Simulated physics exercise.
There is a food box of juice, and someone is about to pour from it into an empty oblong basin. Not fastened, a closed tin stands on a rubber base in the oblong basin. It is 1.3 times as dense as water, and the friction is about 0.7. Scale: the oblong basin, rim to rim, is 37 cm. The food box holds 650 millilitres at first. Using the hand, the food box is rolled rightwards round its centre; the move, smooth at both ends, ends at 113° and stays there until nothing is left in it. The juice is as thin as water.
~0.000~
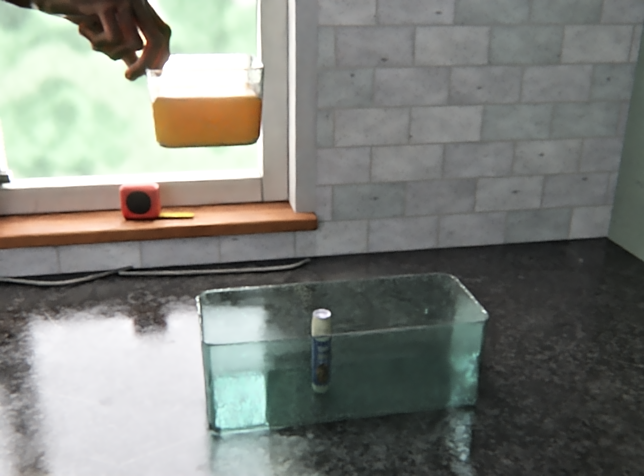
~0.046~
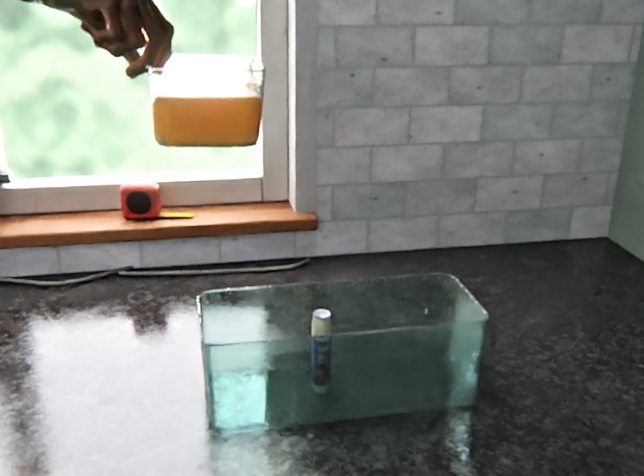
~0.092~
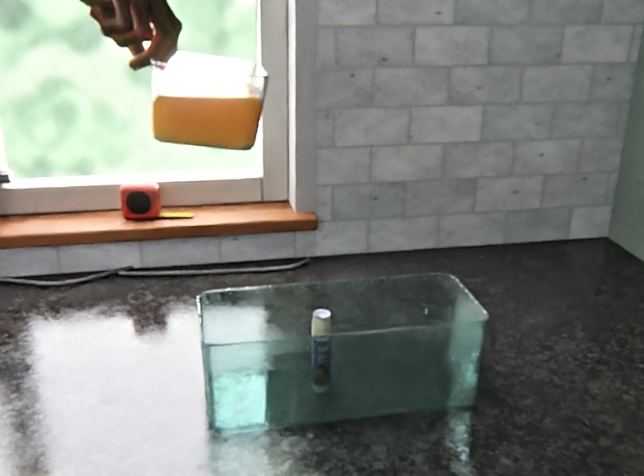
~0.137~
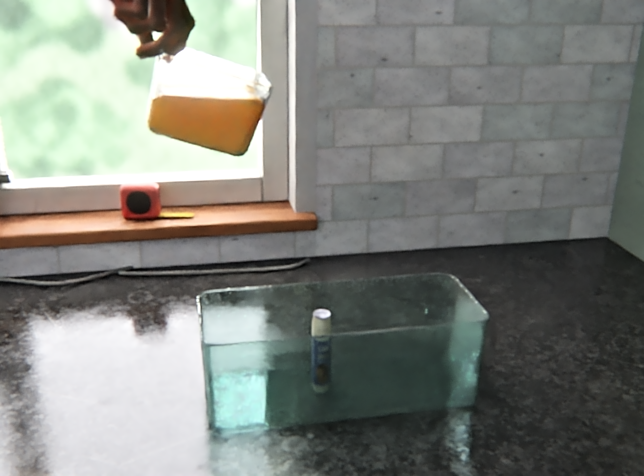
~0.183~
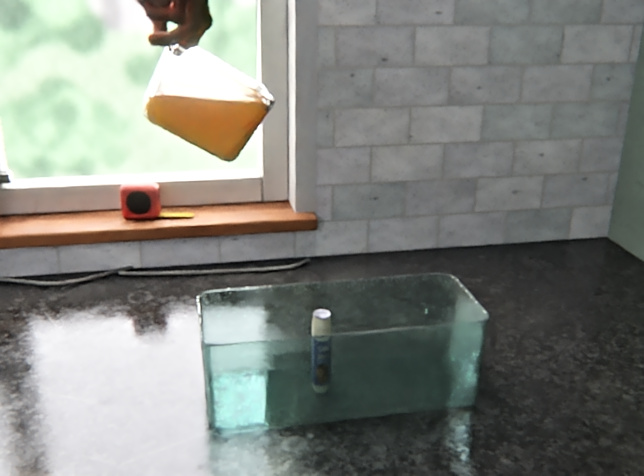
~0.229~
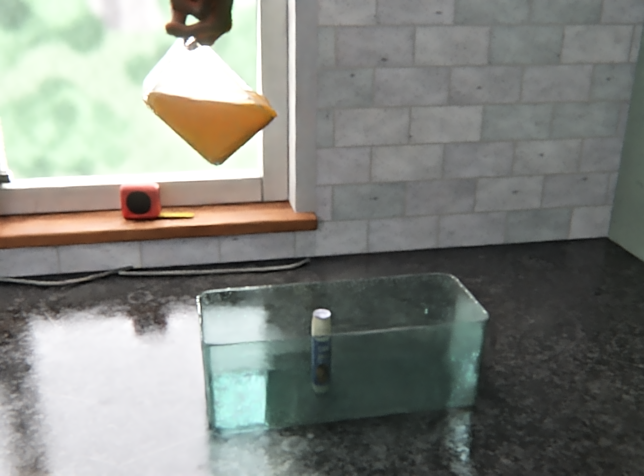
Kitchen counter by a window, a hand tilting a clear box of amber juice rightwards, above a basin holding a small canister.
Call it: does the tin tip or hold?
It holds.
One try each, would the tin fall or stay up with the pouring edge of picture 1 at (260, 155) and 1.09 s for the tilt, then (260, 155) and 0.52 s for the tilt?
Trial 1 - tin stays standing; trial 2 - tin tips.
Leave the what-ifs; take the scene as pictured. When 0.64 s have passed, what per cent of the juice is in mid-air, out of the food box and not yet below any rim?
About 16 percent.
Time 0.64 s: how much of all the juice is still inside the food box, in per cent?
About 2 percent.
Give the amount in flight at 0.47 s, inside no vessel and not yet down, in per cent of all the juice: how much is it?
My guess is roughly 74 %.
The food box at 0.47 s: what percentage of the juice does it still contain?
Fraction remaining: Approx. 20 per cent.
After 0.47 s the tilt is 110° and 20 per cent is still to pour; the tin stands where it began.
After 0.64 s the tilt is 113° and 2 per cent is still to pour; the tin stands where it began.
After 0.82 s the tilt is 113° and 0 per cent is still to pour; the tin stands where it began.
After 1.02 s the tilt is 113° and 0 per cent is still to pour; the tin stands where it began.
In the end the tin stands where it began.
